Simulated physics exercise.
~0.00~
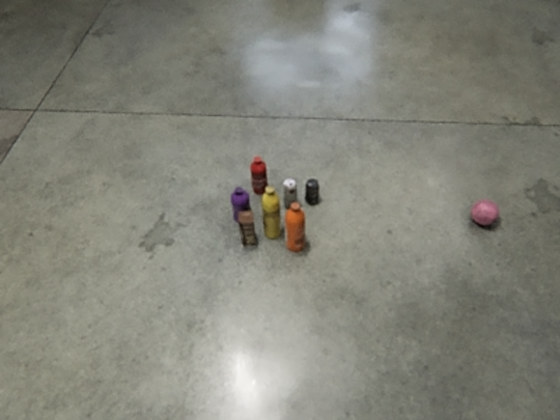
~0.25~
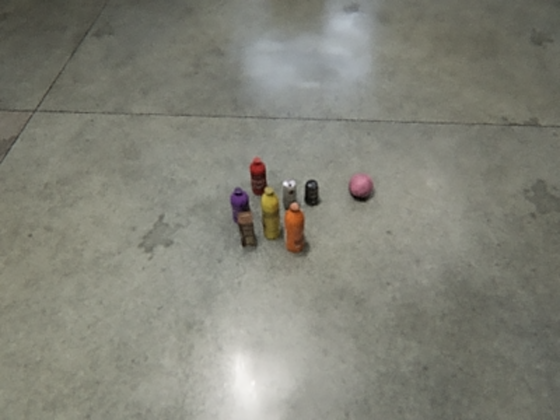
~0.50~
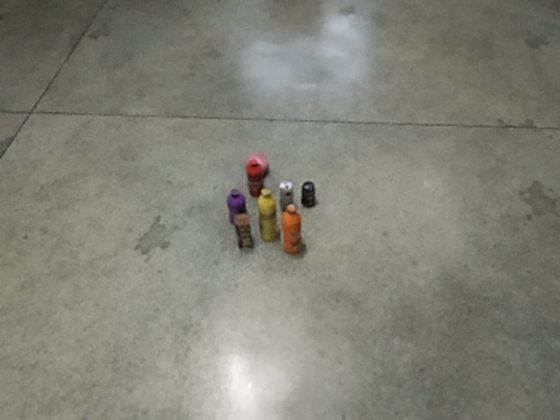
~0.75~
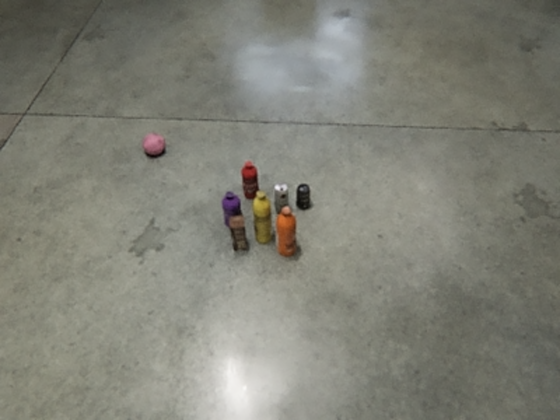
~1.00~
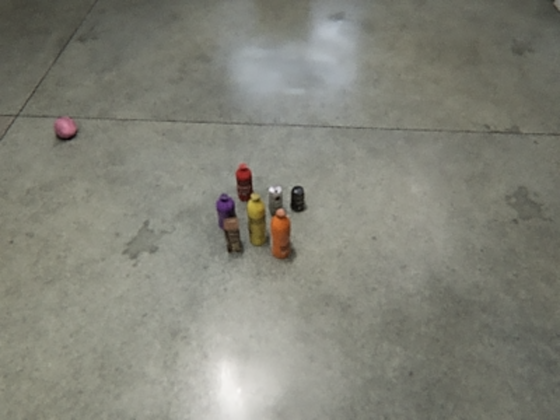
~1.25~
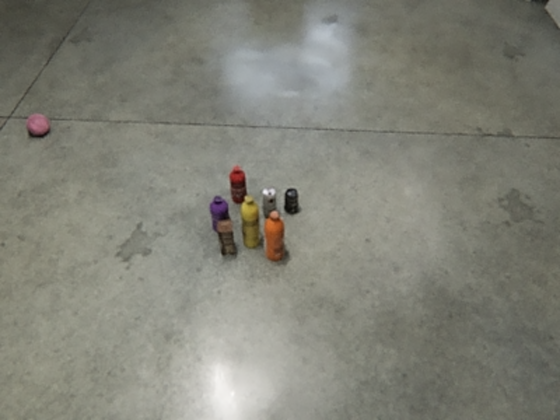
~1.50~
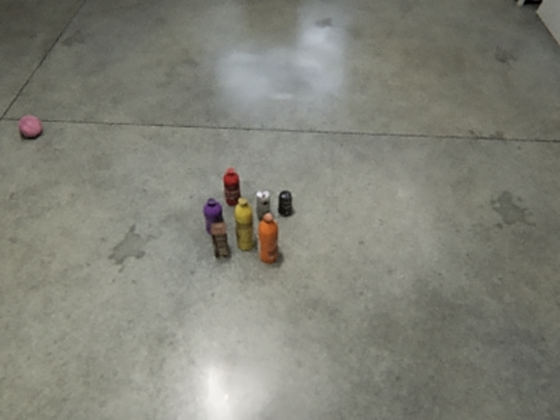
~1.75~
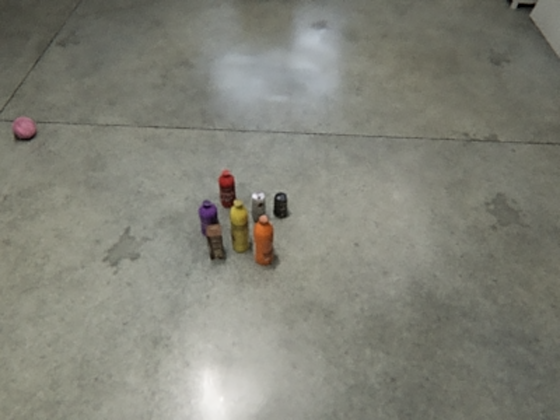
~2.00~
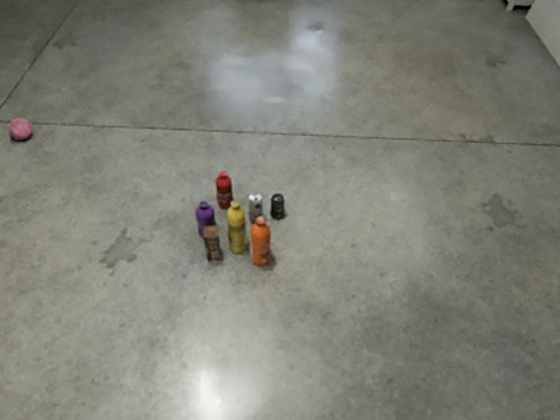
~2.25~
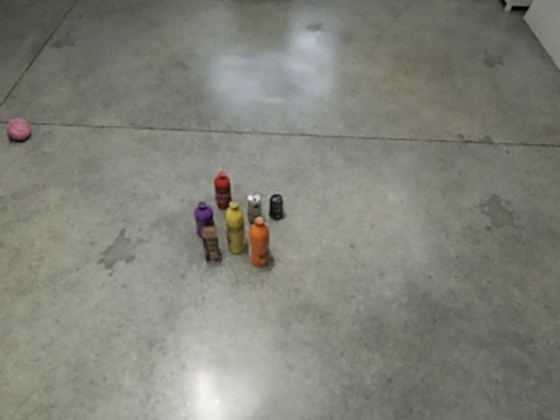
In the video, a pink ball rolls leftward across a concrete floor, passes behind a cluster of colorful bottles and small containers without knocking any over, then slows near the left edge as the view shifts slightly right, leaving the whole group standing.
